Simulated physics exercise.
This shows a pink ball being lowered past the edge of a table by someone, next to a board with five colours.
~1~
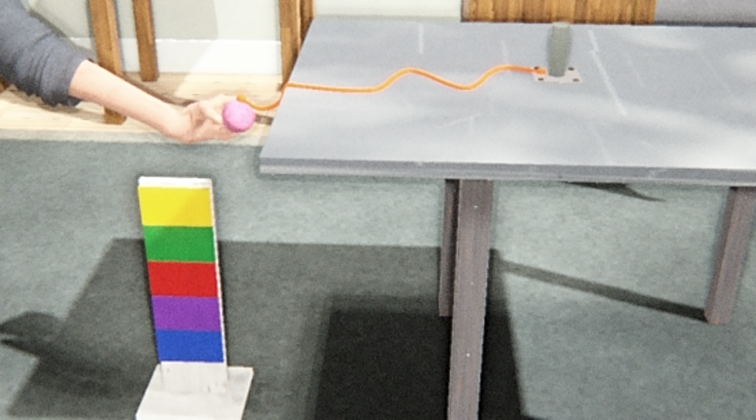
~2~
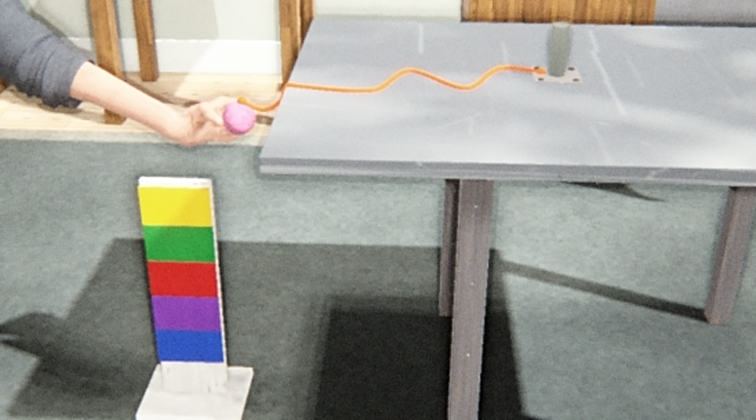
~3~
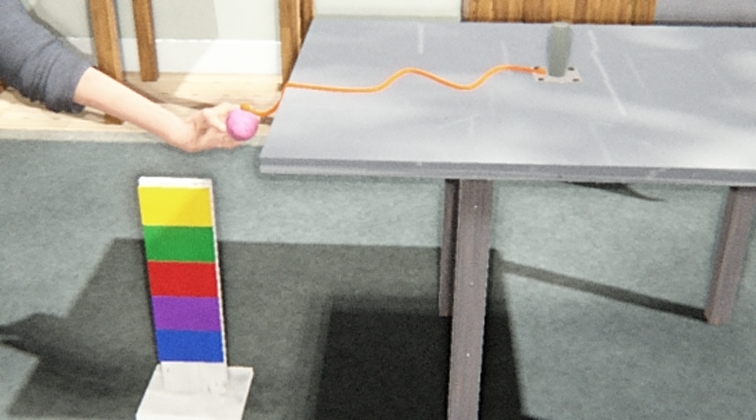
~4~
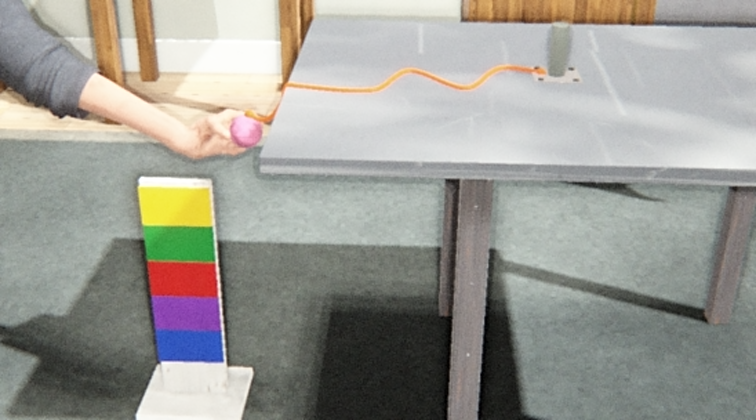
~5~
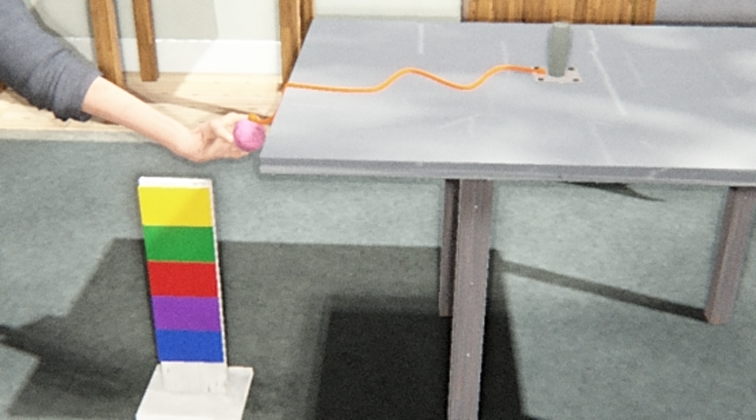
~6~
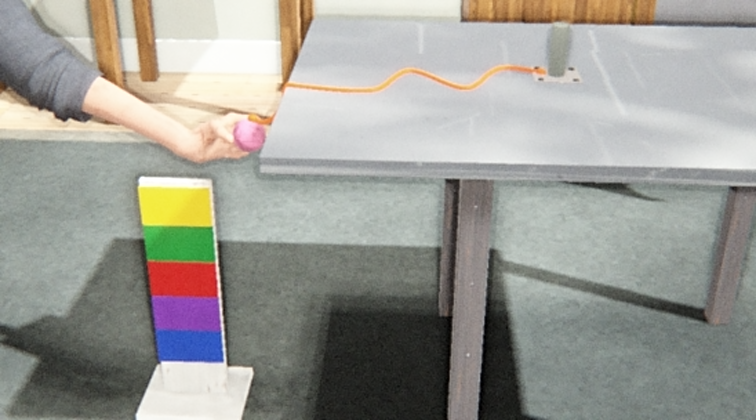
Hand holding a pink ball attached to an orange cord, lowering it slightly beside a grey table edge above colored blocks.
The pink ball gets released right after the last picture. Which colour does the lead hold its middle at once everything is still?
The lead holds its middle at green.
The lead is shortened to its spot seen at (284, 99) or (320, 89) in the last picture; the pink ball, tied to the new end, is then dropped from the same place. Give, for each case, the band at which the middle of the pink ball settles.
First try: Yellow; second try: No band.
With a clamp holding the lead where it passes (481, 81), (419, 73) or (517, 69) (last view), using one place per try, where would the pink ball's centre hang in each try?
First near (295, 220), then near (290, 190), then near (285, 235).
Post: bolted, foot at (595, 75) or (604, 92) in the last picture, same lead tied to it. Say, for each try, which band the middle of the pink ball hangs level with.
Taking the two spots in turn: Yellow, then yellow.
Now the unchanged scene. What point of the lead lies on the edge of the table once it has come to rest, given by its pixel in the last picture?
It's the bit near (381, 88).
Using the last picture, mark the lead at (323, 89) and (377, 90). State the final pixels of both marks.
The first lands at (285, 141), while the second lands at (287, 91).
Soon after, ball near (308, 229); level with green.
After that, ball near (270, 237); level with green.
In the end, ball near (285, 243); level with green. Its middle rests at the green band.
